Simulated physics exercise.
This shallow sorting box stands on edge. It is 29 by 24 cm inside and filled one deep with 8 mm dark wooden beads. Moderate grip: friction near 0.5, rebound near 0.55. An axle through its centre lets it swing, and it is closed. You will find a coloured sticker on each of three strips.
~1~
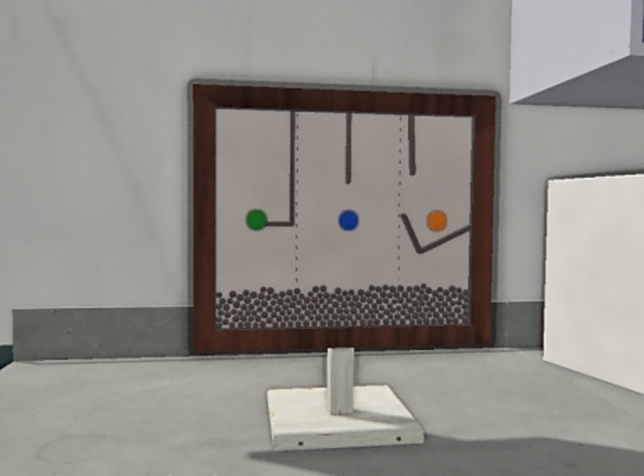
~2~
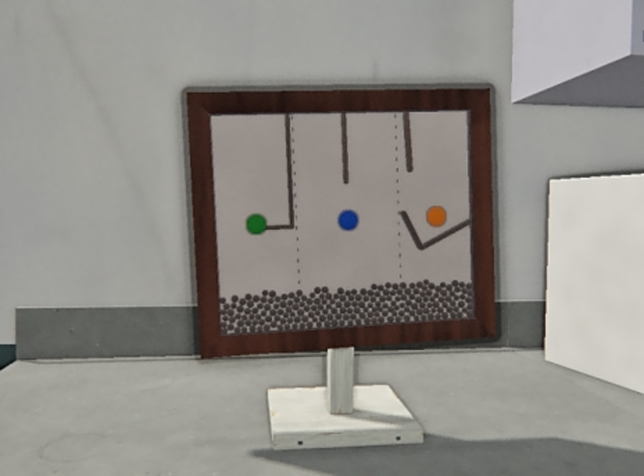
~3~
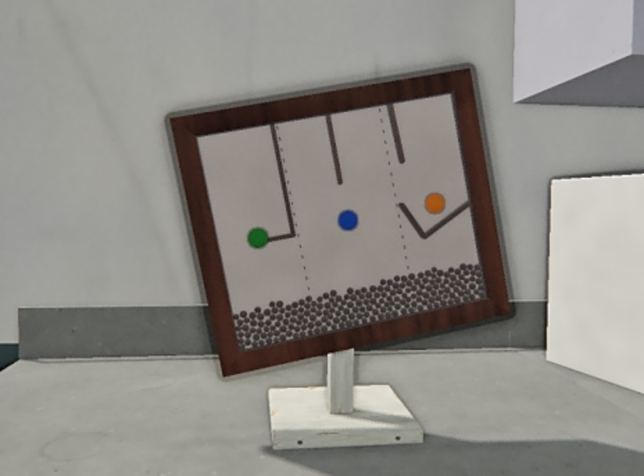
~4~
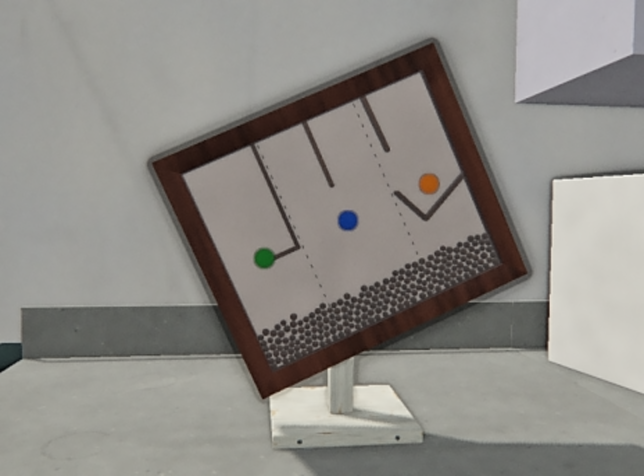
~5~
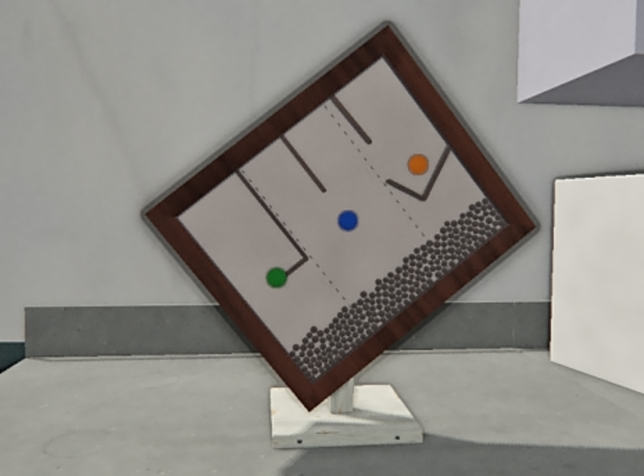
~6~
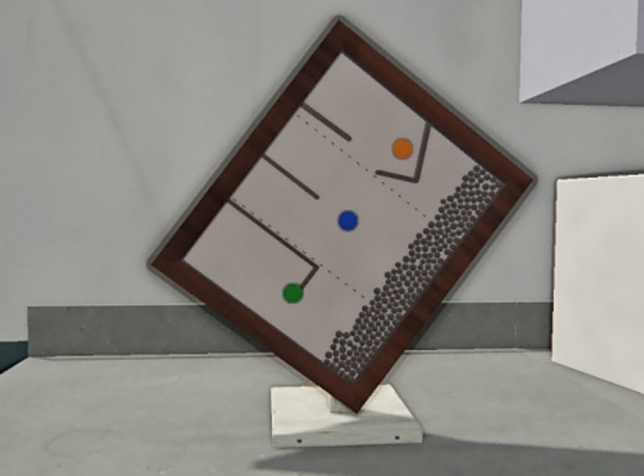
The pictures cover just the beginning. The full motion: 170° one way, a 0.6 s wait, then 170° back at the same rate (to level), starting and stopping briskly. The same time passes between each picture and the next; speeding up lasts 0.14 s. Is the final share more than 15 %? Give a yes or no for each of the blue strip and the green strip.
Blue: Yes; green: Yes.
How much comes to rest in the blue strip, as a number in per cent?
Something like 30 per cent finishes there.
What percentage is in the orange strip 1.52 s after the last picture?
I'd say some 0 in a hundred.
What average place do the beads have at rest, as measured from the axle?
Some 6 cm left and 9 cm below.
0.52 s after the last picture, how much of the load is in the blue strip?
Close to 20 per cent of the load.
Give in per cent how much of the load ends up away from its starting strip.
Close to 55 % end up somewhere else.
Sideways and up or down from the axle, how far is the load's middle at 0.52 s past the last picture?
Roughly 9 centimetres to the right and 5 centimetres below.
Then, 0.52 s later than the last picture, it stands 170° anticlockwise; the beads' middle is 9 cm right of and 5 cm below the centre; blue 20 %, green 80 %.
Then, 1.52 s later than the last picture, it stands 85° anticlockwise; the beads' middle is 7 cm left of and 9 cm below the centre; blue 25 %, green 75 %.
Then, 1.92 s later than the last picture, it stands level; the beads' middle is 8 cm left of and 6 cm below the centre; blue 25 %, green 75 %.
All still 3.2 s after it, it stands level; orange 10 %, blue 30 %, green 60 %.
